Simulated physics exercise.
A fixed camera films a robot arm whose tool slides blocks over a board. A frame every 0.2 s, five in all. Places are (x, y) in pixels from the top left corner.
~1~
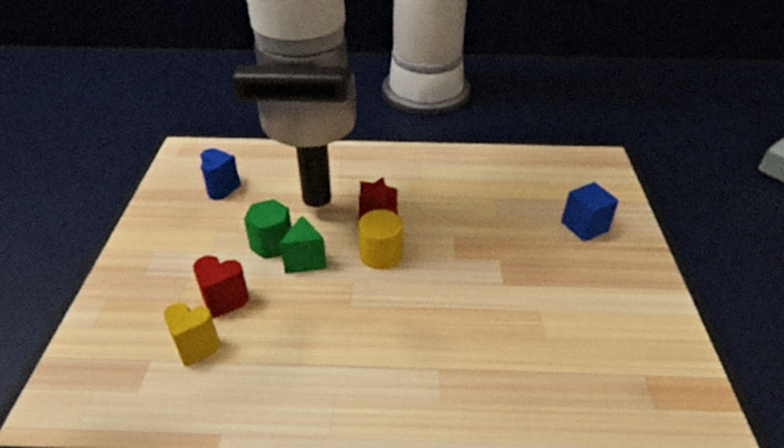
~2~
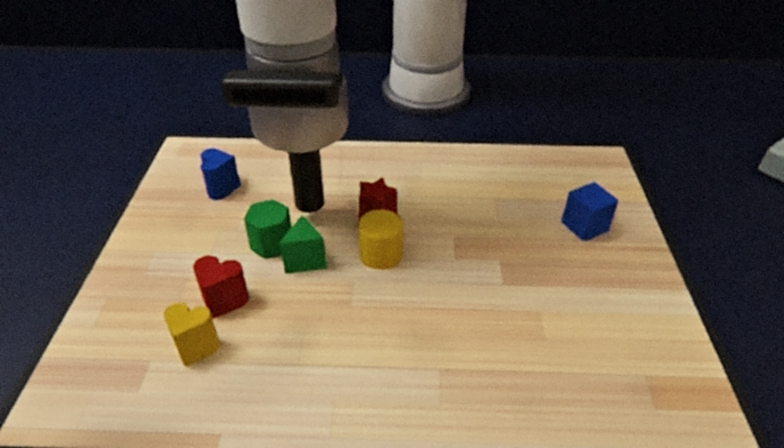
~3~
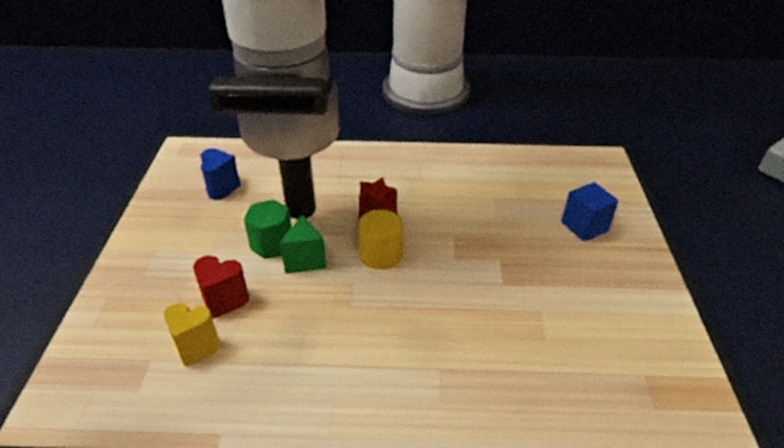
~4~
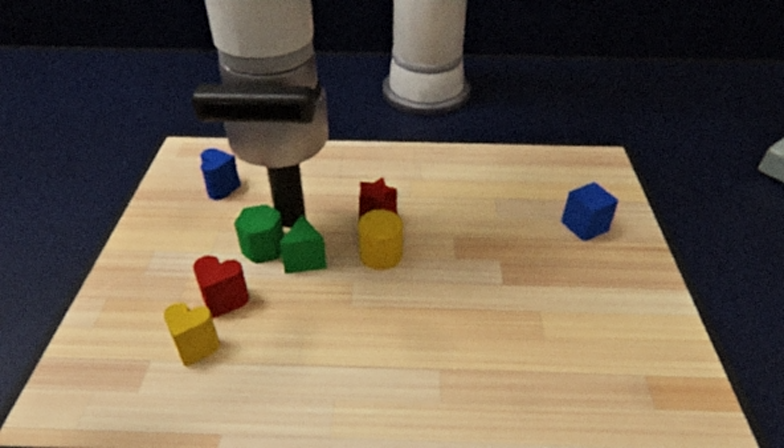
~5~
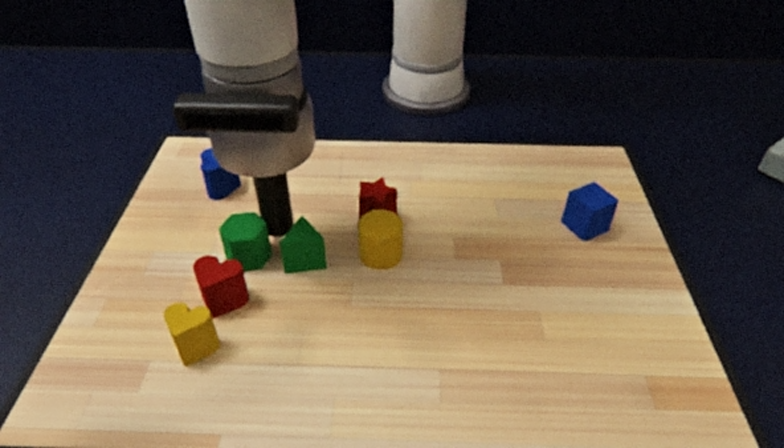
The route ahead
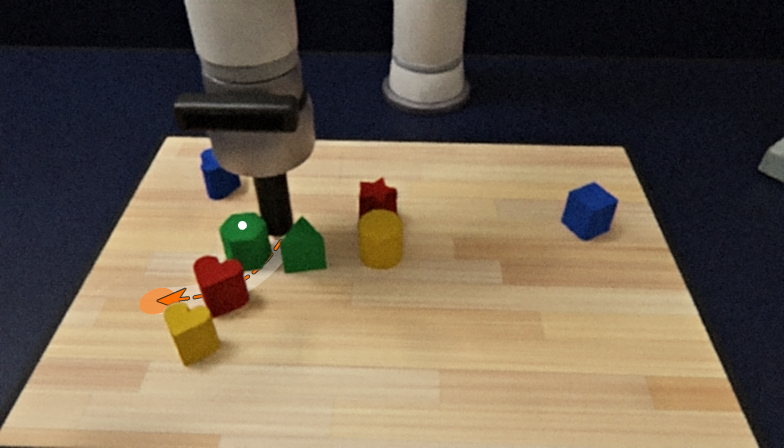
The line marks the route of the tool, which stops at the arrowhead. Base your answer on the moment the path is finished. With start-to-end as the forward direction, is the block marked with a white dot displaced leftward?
That would be a no.
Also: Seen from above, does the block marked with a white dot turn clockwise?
Yes
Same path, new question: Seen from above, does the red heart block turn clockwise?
I believe not.
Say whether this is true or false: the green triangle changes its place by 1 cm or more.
That is false.
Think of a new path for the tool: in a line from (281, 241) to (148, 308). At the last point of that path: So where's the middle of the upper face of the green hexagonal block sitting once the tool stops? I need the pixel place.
So, by the moment the path ends, you'll find the top centre of the green hexagonal block at (91, 292).
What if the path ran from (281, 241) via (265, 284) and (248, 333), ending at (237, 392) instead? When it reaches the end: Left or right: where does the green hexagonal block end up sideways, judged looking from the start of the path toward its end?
Right side.
Drawn move, from (281, 241) over (255, 272) and (210, 294) to (157, 301); the dot is on the green hexagonal block.
On the path given first. One third of the way, tool at (251, 257); red heart block at (210, 271), turned 20° anticlockwise; green hexagonal block at (208, 242), turned 30° clockwise.
Two thirds of the way, tool at (204, 280); yellow heart block at (181, 320); red heart block at (190, 288), turned 15° anticlockwise; green hexagonal block at (174, 246), turned 85° clockwise.
At the end, tool at (152, 286); yellow heart block at (181, 321), turned 10° anticlockwise; red heart block at (183, 291), turned 35° anticlockwise; green hexagonal block at (158, 241), turned 120° clockwise; green triangle still.
